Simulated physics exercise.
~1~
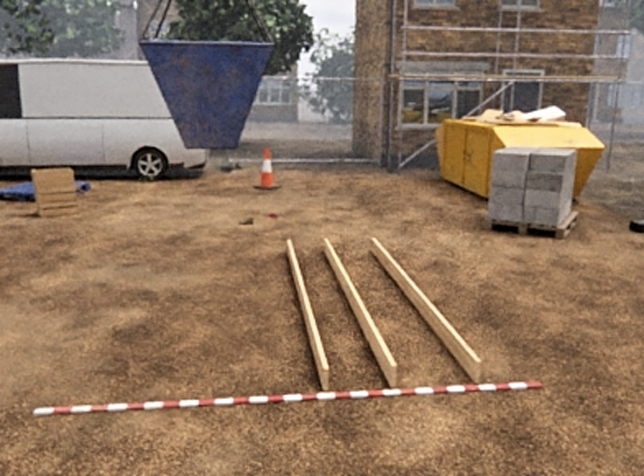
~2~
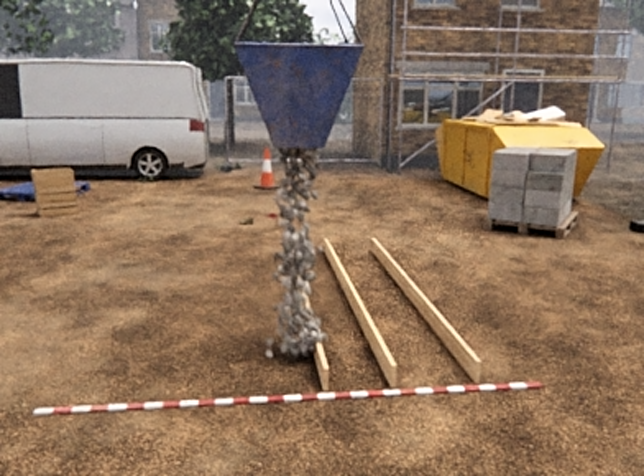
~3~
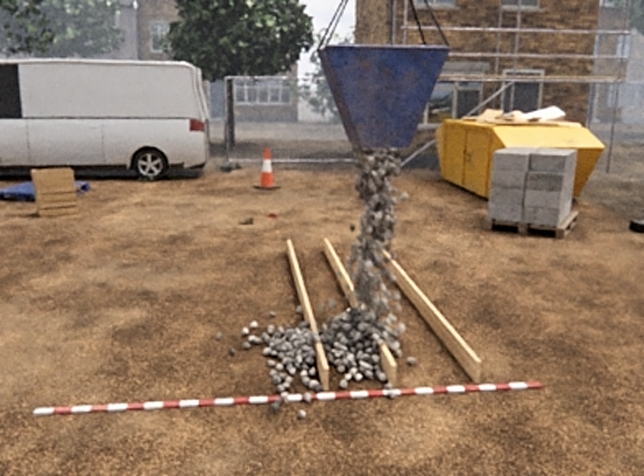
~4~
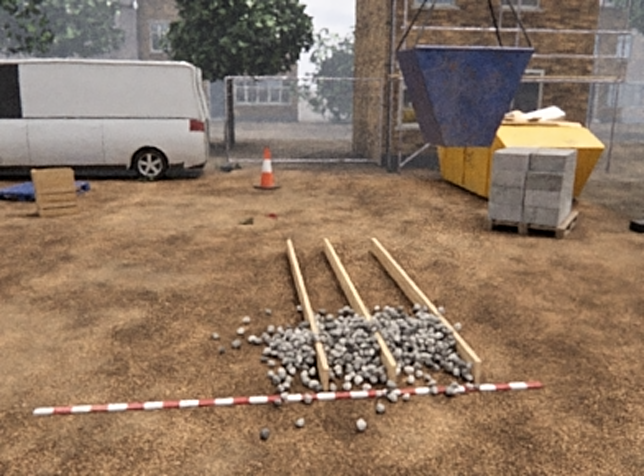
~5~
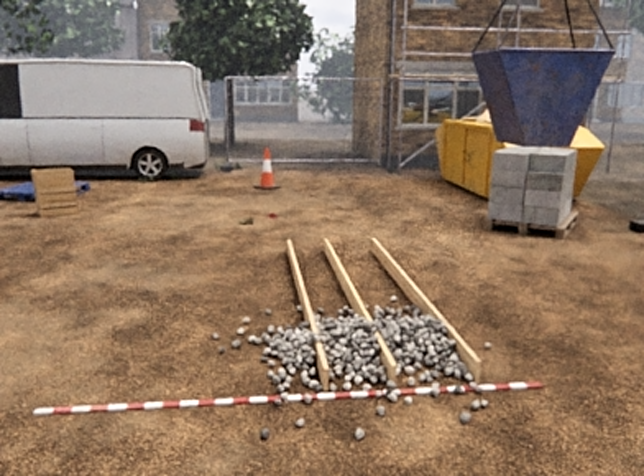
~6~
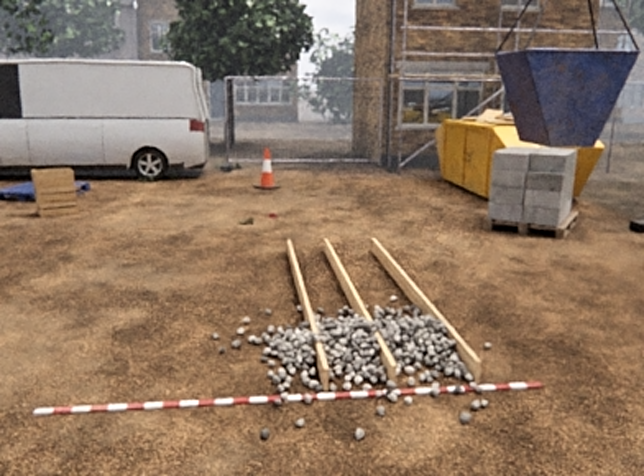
On a muddy building site with a white van and a yellow skip, a suspended blue hopper moves right, pouring grey stones across three wooden boards behind a striped staff. It empties and continues right, leaving the stones heaped between the boards, with some scattered to the left and in front.
